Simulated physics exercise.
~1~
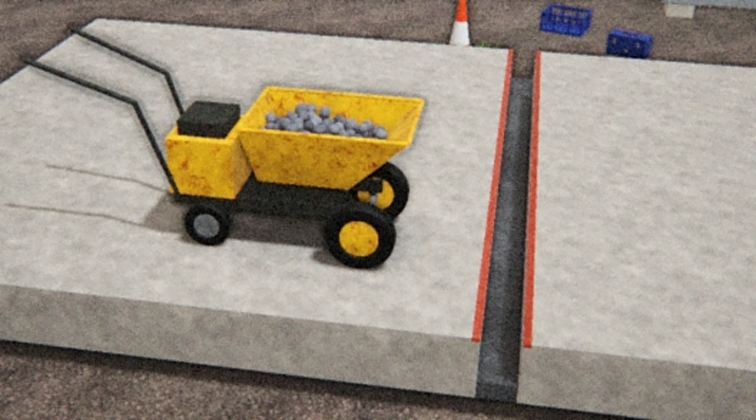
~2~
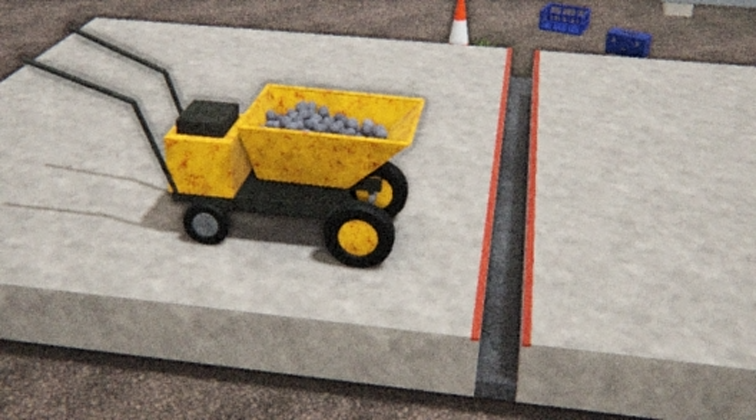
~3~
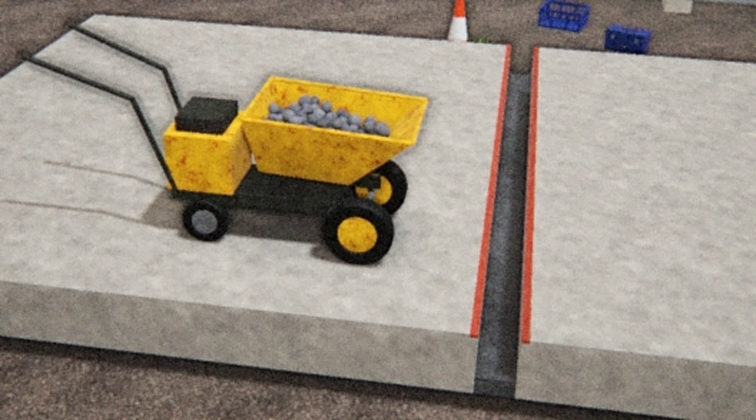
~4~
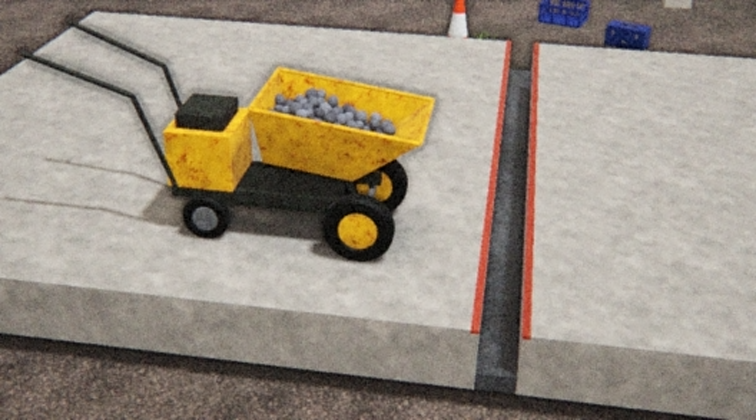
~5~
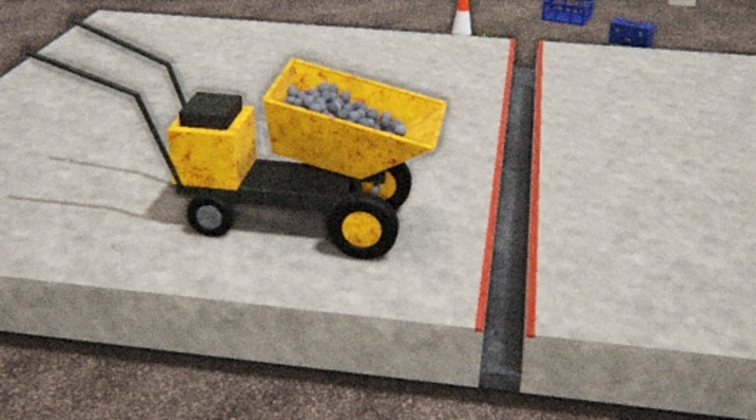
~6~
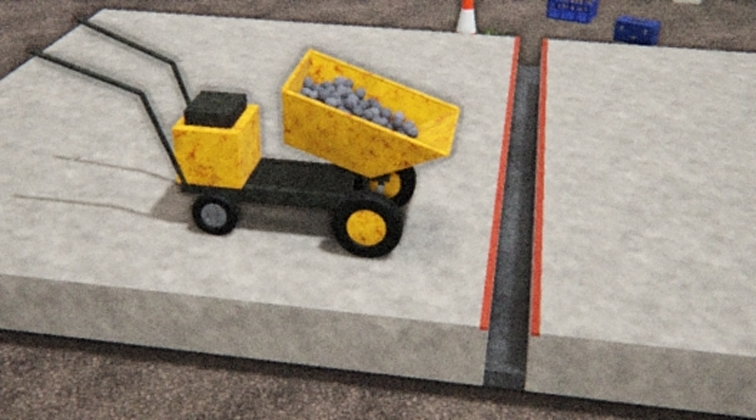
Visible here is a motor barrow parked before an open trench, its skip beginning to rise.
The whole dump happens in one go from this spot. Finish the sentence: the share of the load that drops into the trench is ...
More than half.
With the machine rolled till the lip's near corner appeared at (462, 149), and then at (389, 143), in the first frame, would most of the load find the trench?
Run 1 - a minority. Run 2 - a majority.
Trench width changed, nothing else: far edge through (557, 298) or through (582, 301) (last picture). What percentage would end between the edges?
The share would be 100 % first and 100 % second.
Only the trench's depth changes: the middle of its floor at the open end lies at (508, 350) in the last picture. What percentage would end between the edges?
70 %.
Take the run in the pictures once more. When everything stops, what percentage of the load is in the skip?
About 0 %.
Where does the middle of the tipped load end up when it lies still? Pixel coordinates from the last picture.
Somewhere close to (514, 263) in the last picture.
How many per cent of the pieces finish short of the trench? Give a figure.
I'd estimate about 5 per cent of the load.
Soon after the last picture, skip tipped steeply; all in the skip.
A little later, skip tipped steeply; about two thirds in the skip; a stray few short of the trench; about a quarter in or heaped over the trench; a stray few beyond it; a stray few falling.
Later still, skip tipped right over; a stray few in the skip; a small part short of the trench; most in or heaped over the trench; a small part beyond it.
At rest, skip tipped right over; a stray few in the skip; a small part short of the trench; most in or heaped over the trench; a small part beyond it.
